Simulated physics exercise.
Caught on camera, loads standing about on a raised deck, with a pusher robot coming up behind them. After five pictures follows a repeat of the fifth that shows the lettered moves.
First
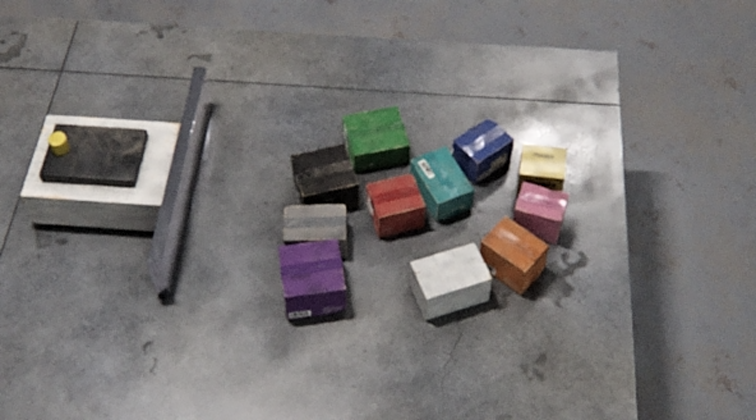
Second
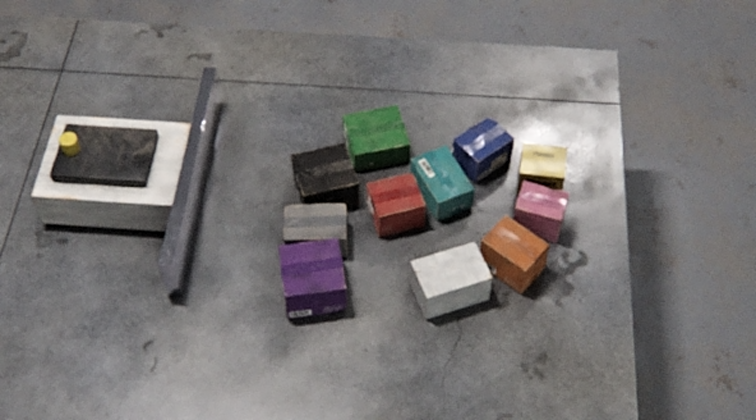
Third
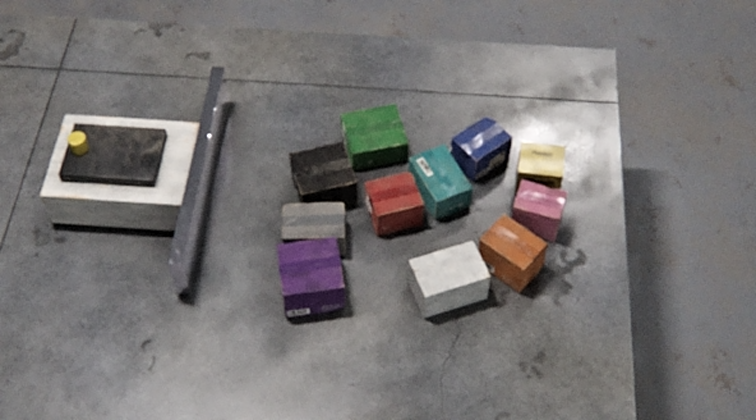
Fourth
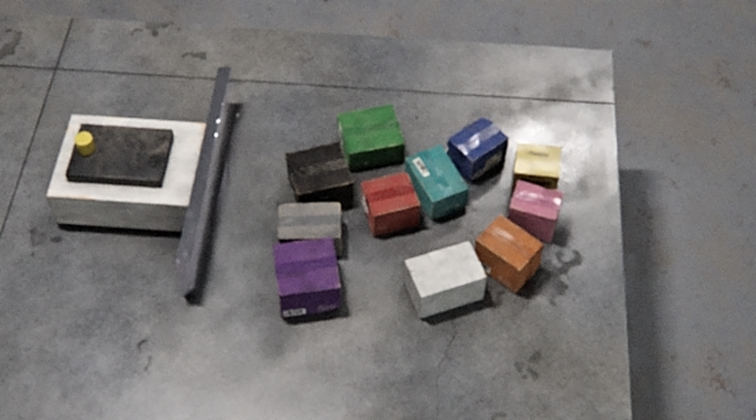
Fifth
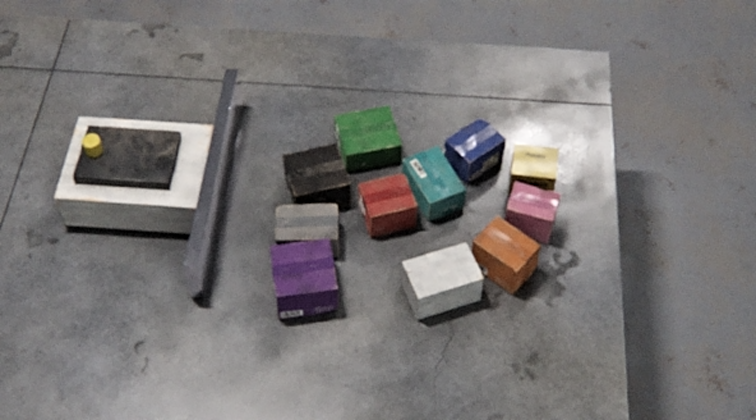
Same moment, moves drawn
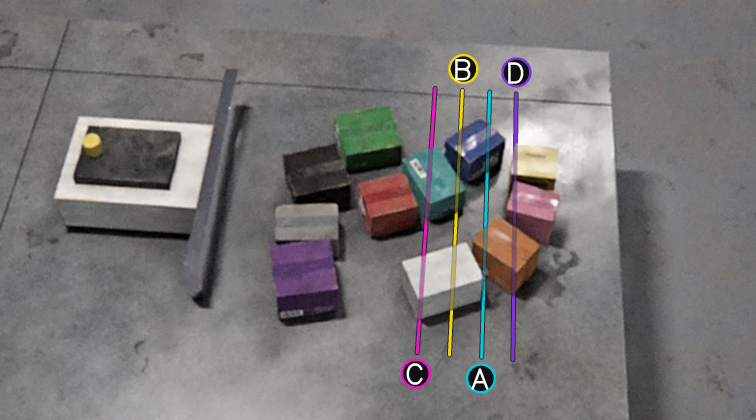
A white pusher robot with a long dark blade crept slowly to the right across a grey deck, nearing a cluster of colourful boxes that stayed in their places, without touching any of them.
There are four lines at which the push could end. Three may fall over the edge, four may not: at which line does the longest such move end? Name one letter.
As far as mark D.
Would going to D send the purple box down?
By then, no.
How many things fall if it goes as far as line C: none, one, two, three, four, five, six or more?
The count is none.
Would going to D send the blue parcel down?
No.
On the marked copy, A at (486, 214); B at (456, 212); C at (427, 210); D at (515, 215).
With D. Early on, robot (243, 163); green parcel (376, 139); purple box (347, 283).
Further on, robot (350, 170); yellow box (583, 174); pink box (571, 216).
At the end, robot (435, 176); orange box over the edge; pink box over the edge; three fallen.
As for the rest, A is within the limit but short; B is within the limit but short; C is within the limit but short.
